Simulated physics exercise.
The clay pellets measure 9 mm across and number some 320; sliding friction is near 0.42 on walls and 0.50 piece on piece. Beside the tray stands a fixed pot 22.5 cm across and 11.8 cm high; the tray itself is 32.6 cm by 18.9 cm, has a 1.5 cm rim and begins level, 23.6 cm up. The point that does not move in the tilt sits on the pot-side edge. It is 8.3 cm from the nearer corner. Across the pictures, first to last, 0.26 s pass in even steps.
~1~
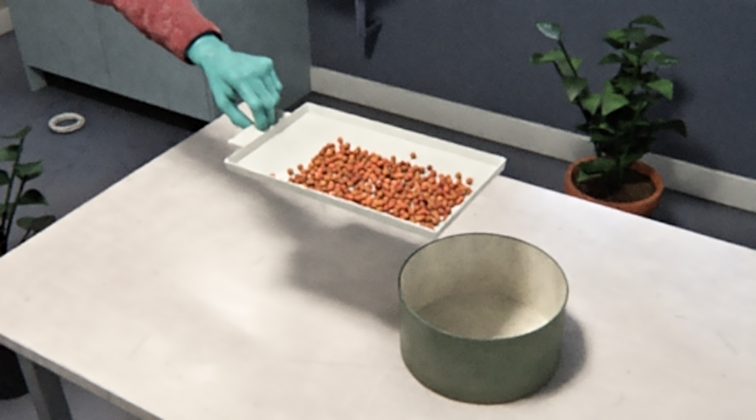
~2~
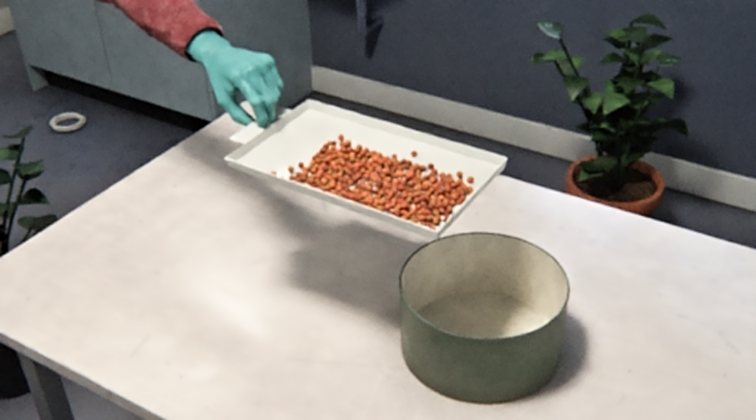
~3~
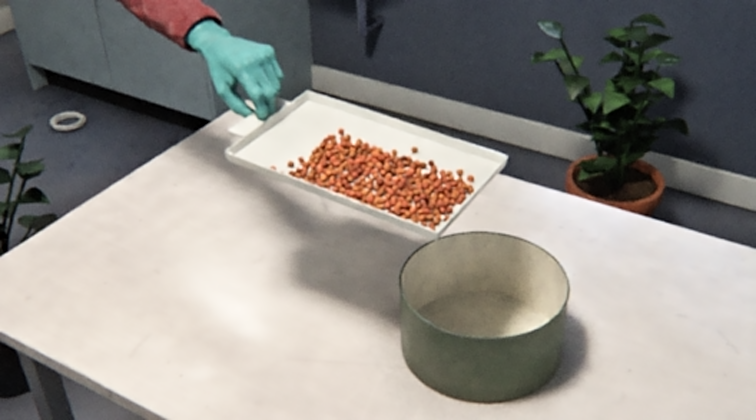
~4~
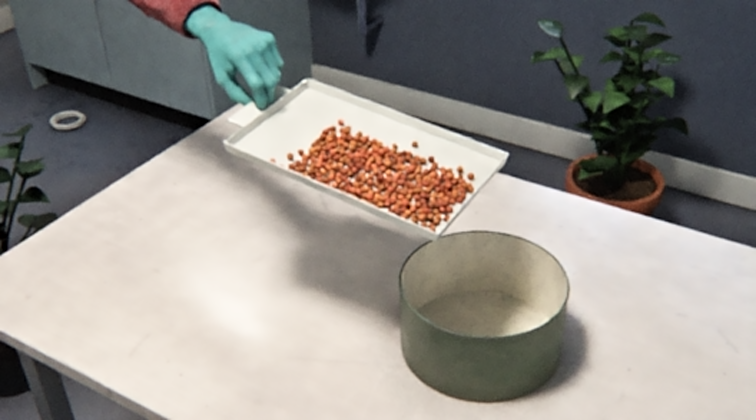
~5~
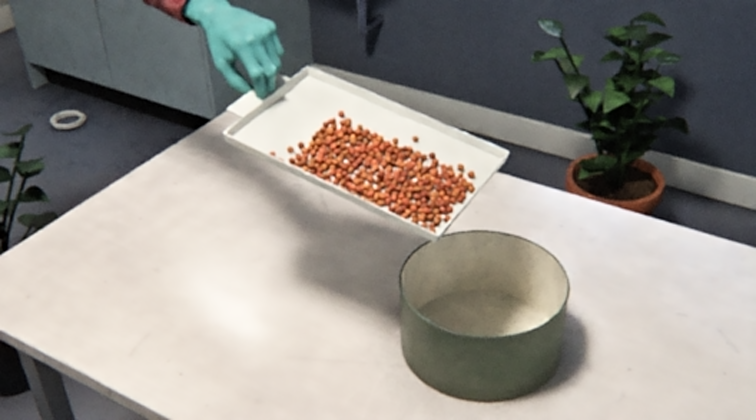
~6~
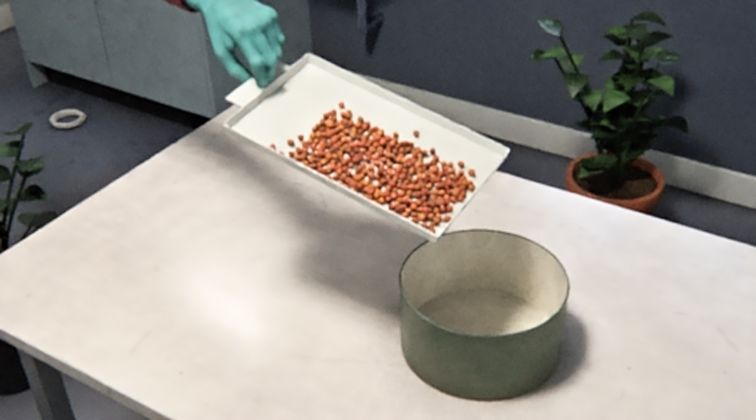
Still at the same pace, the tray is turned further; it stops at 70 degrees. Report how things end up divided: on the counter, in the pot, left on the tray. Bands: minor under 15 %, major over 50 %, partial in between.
At the end, counter: The amount should be small; pot: The amount should be small; tray: The amount should be over half.
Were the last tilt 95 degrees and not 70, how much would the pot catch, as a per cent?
It would be near 80 per cent.
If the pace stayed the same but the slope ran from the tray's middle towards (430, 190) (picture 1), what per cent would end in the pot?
Roughly 5 percent of them.
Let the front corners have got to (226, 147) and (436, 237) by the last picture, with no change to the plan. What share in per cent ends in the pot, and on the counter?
You'd end with pot at 5 and counter at 5.
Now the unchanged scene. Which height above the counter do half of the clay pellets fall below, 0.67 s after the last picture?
The halfway mark sits at about 30 cm.
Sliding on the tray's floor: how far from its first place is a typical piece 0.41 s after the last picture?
About 2 cm.
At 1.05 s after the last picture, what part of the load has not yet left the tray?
95 %, give or take.
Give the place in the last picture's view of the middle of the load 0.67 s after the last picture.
(411, 172) or thereabouts.
Then, 0.41 s after the last picture, tilt 41 degrees; the tray holds 100 %, the pot 0 %.
Then, 0.67 s after the last picture, tilt 59 degrees; the tray holds 100 %, the pot 0 %.
Then, 1.05 s after the last picture, tilt 70 degrees; the tray holds 95 %, the pot 5 %.
In the end, counter 5 %, pot 5 %, tray 95 %.
